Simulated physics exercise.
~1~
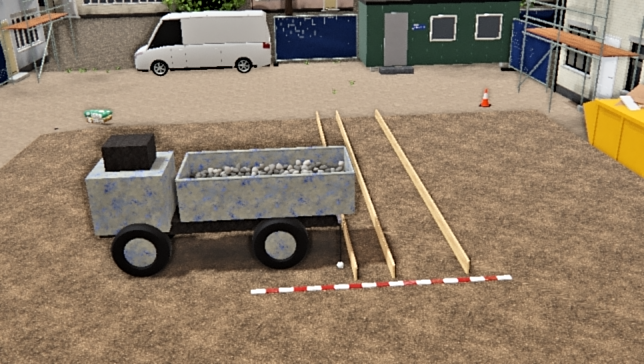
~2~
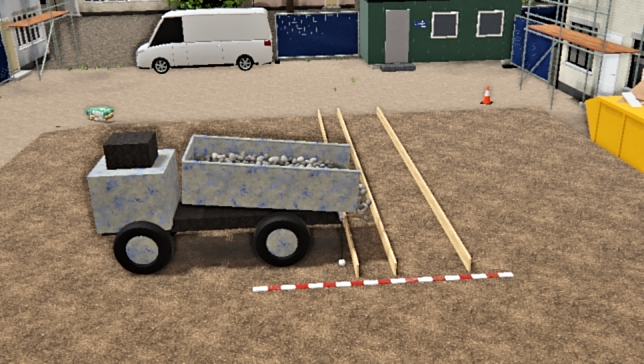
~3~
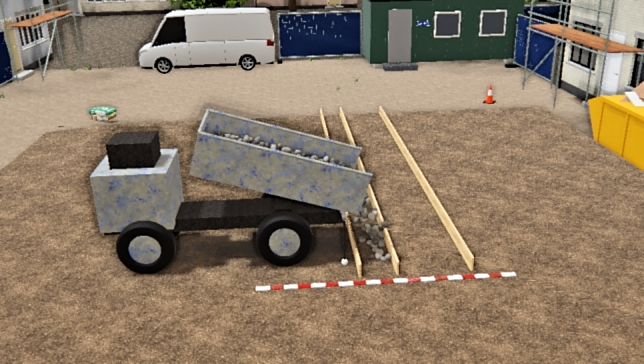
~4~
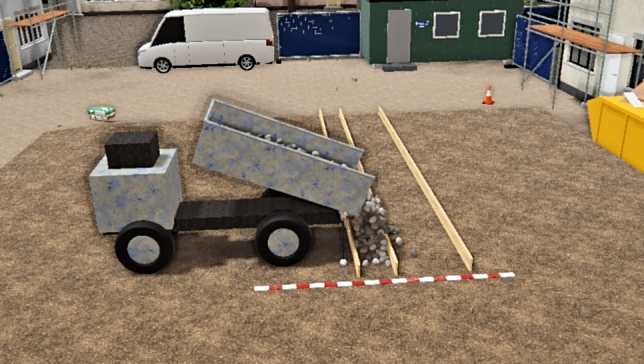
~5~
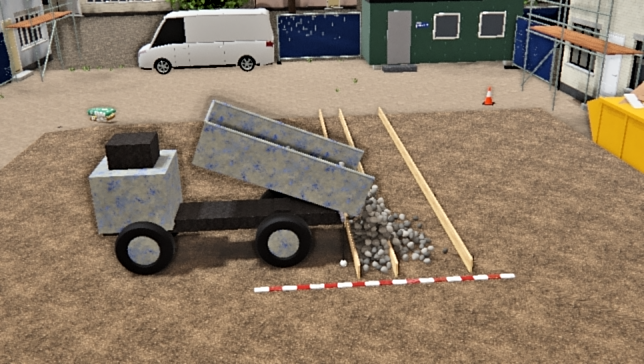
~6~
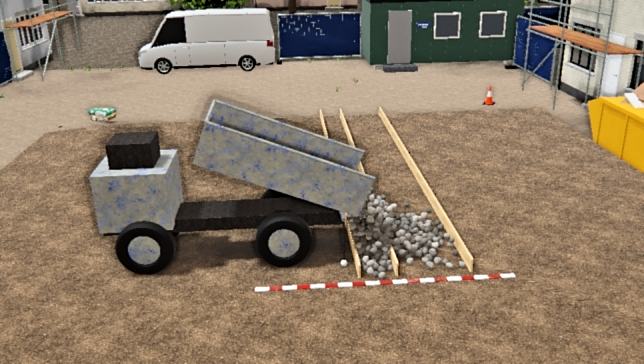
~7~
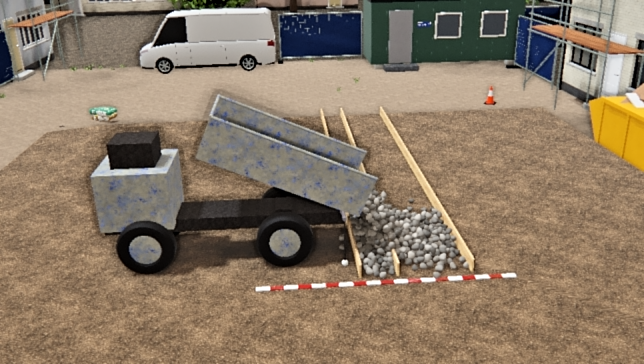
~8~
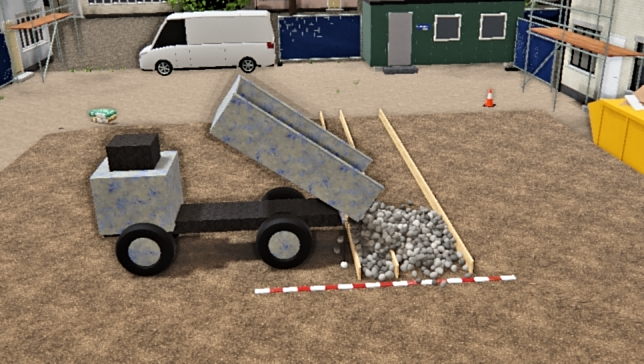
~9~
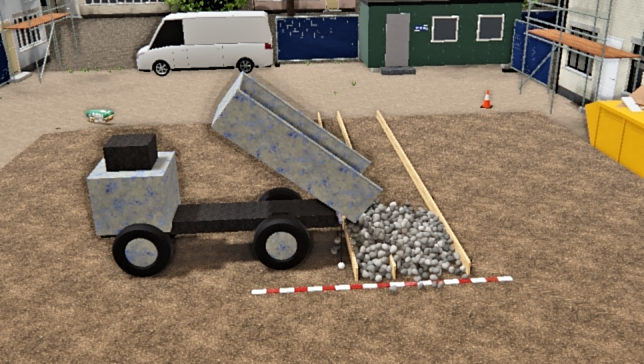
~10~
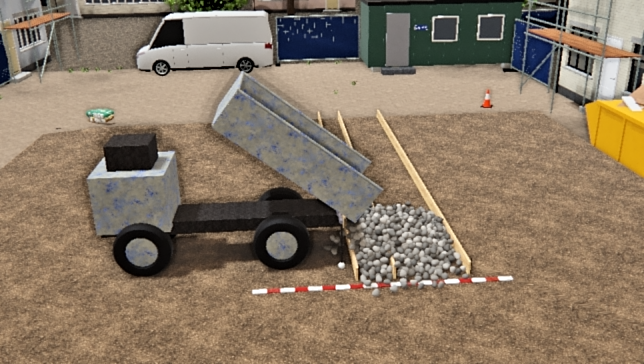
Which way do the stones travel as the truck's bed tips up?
The stones move to the right, sliding out of the bed and onto the ground among the planks.
A truck's grey bed tips, pauses, then tips further, leaving its stones piled between wooden planks.
